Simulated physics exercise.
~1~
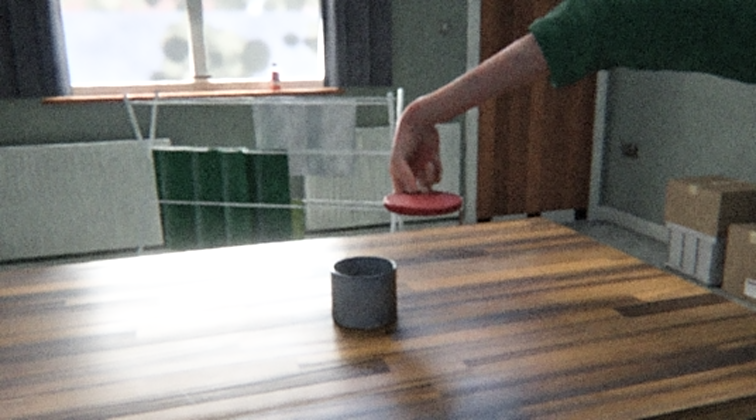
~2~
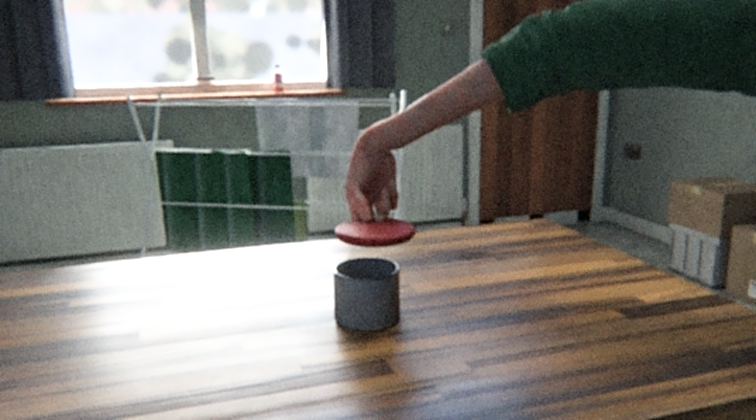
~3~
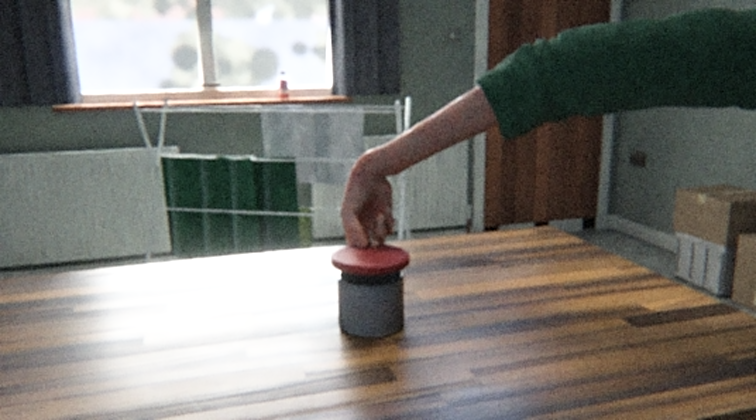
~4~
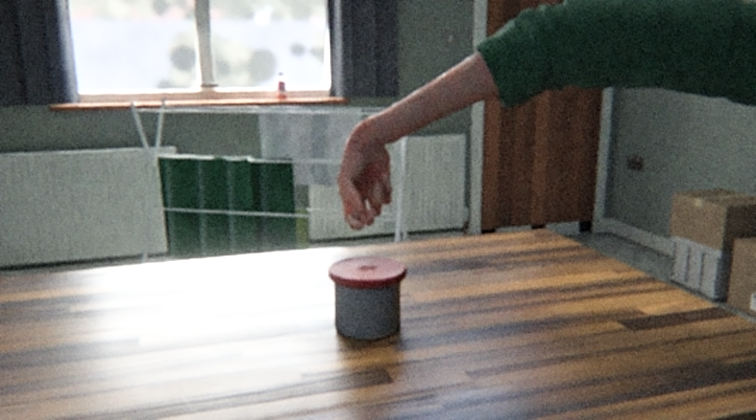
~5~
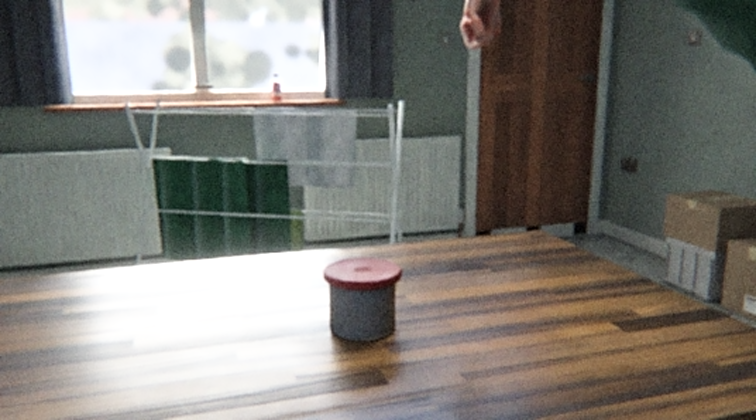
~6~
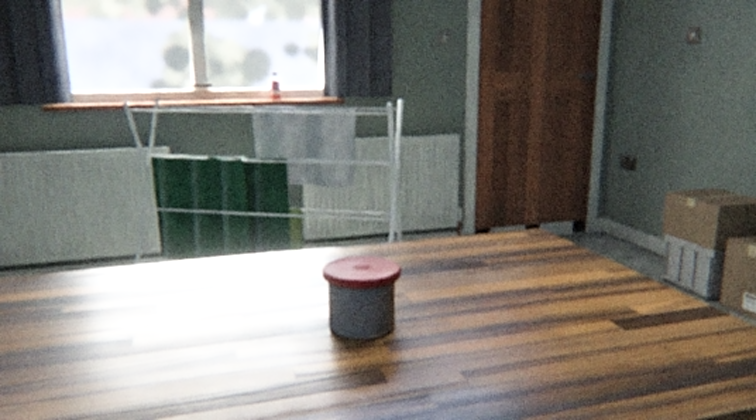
A red disc being lowered by a hand onto a grey cylindrical container, staying on top as the hand lets go and withdraws.
